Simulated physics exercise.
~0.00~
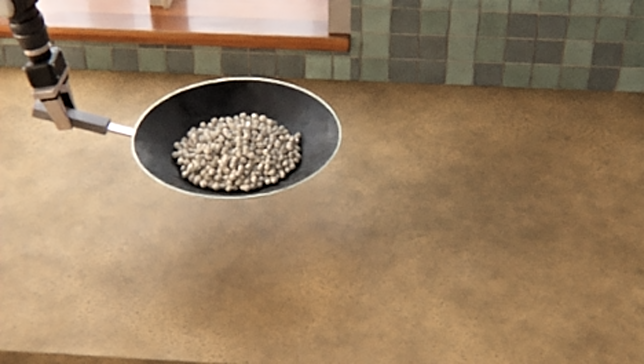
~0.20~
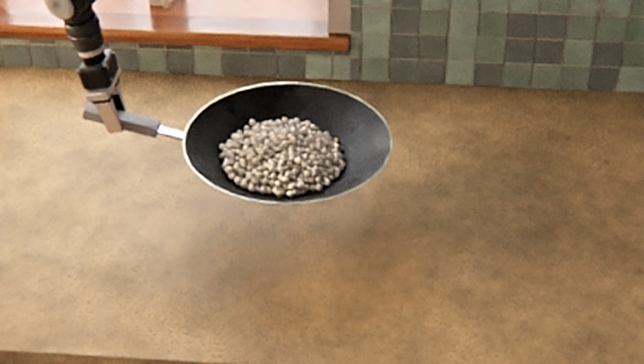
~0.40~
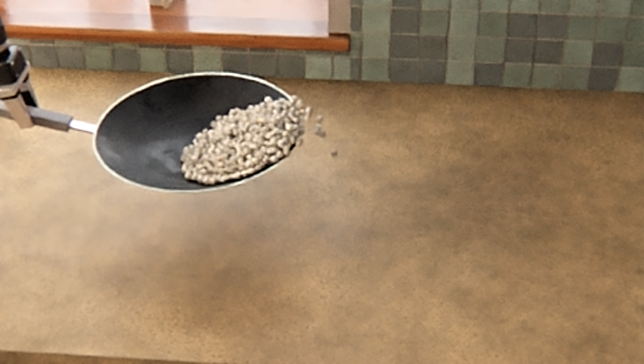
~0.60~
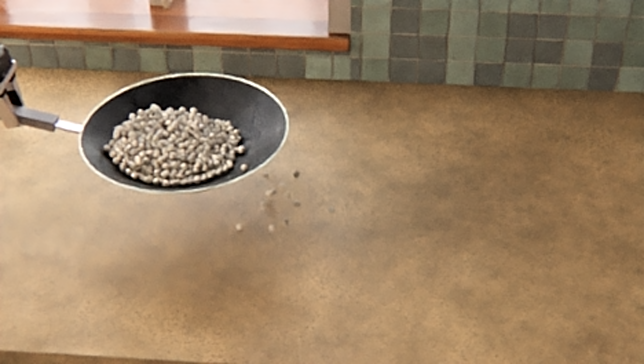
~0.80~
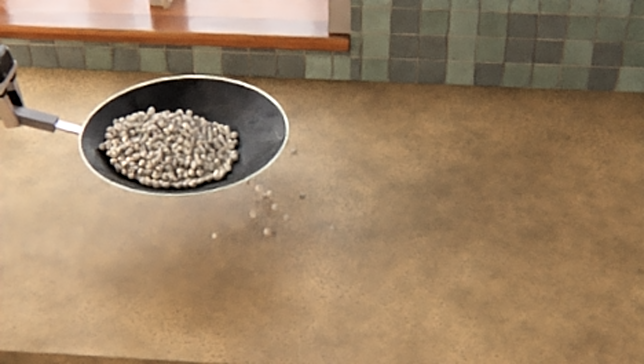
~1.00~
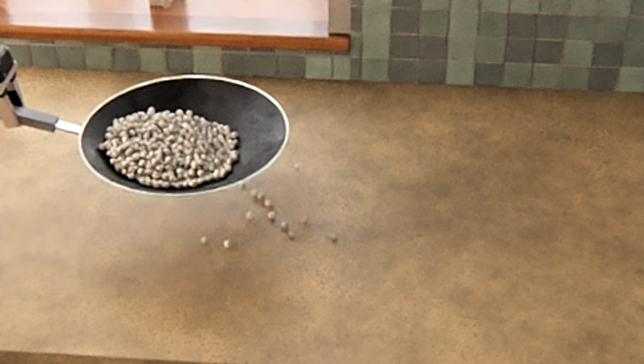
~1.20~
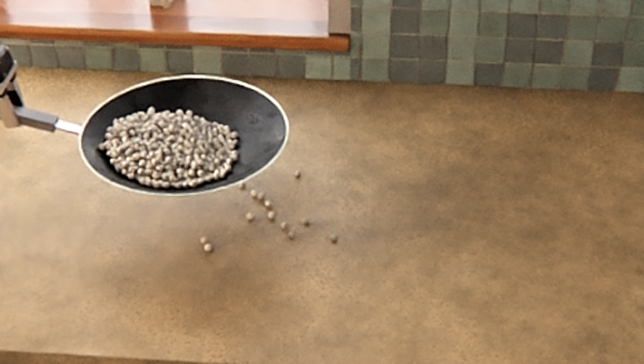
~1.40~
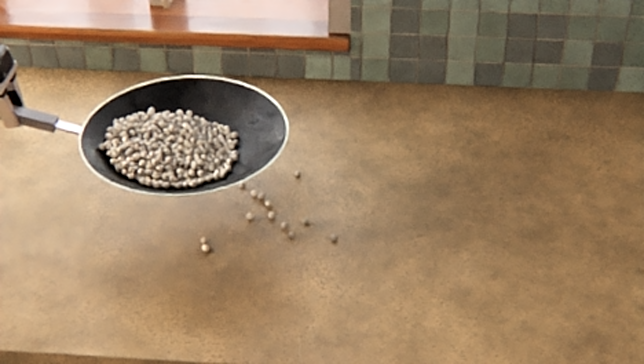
The clip opens on a robot arm at the left holding a dark wok with a heap of small, pale beads above a brown countertop, with green tiles behind. The arm first carries the wok a short way to the right, keeping it upright. It then pulls the wok back to the left, and the heap slides toward the right side, sending a few beads over the rim. As the wok stops, the heap settles back inside while the stray beads drop and scatter on the counter. At the end everything is still, with nearly all the beads in the wok and a small handful lying below it.
